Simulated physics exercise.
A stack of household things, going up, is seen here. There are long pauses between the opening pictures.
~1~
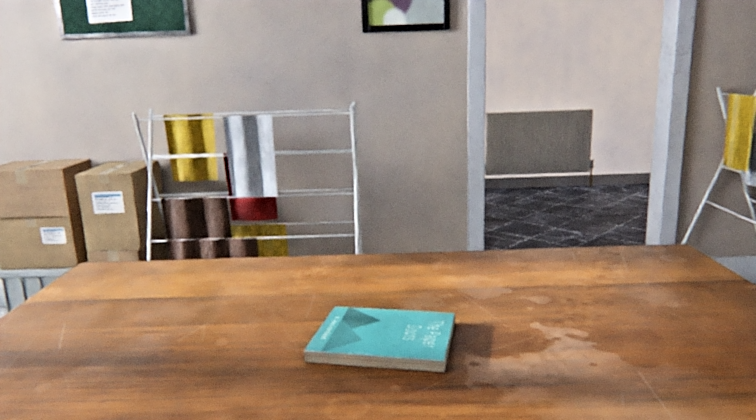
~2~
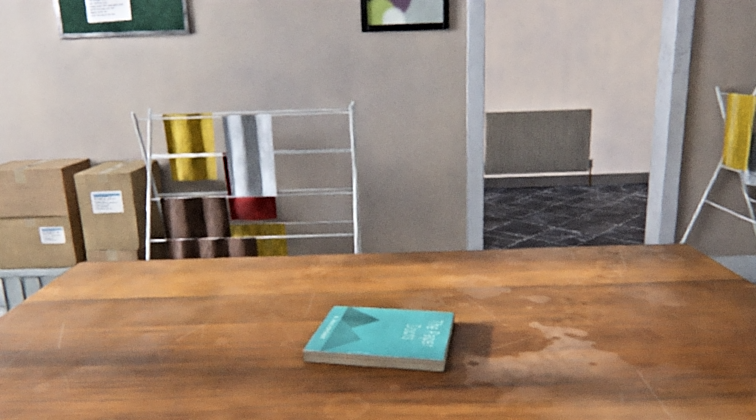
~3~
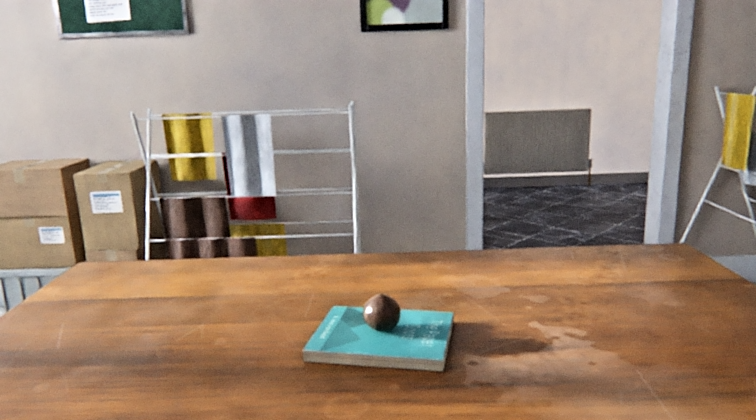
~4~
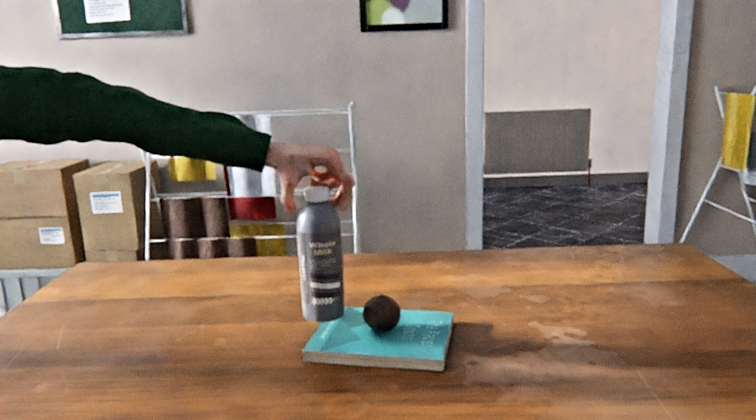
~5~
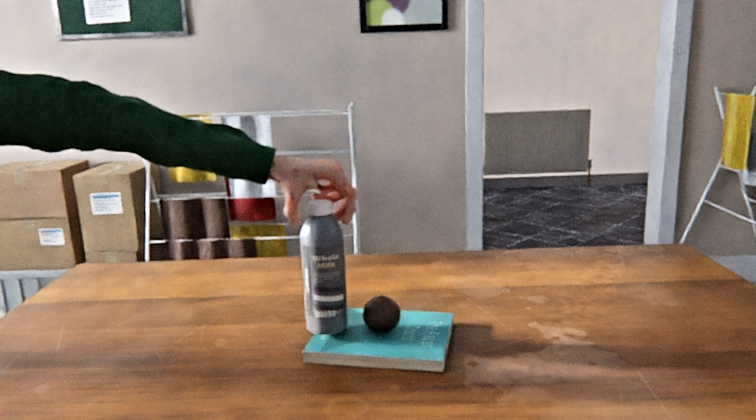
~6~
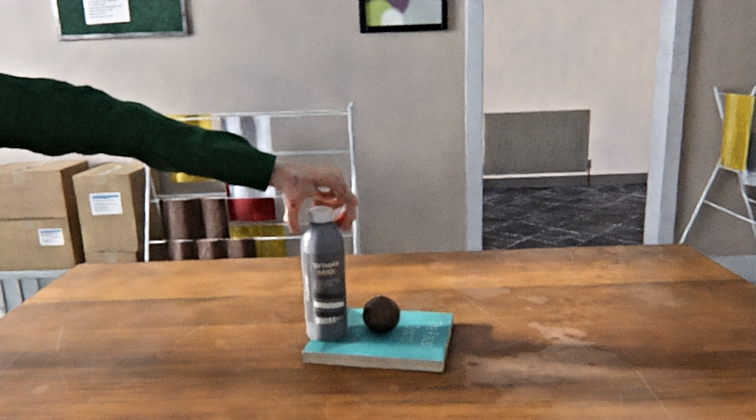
In a room with a drying rack, cardboard boxes and an open doorway, a fixed camera looks across a wooden table. A turquoise book lies flat near the middle, first alone, then with a small dark brown ball on top. A hand in a dark green sleeve reaches in from the left, lowers a grey bottle onto the book's left side, and keeps hold of its top.
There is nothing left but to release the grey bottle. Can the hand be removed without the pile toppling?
It is going to rest securely.
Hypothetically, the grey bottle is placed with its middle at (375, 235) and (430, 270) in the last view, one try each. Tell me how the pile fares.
First attempt - it comes down; second attempt - it does not fall.
Then, 0.70 s later than the last frame, all is still.
Then, 1.60 s later than the last frame, grey bottle resting near (324, 273).
When it is over, all 3 as before. End places, in pixels of the last picture, grey bottle near (324, 273). The pile holds.
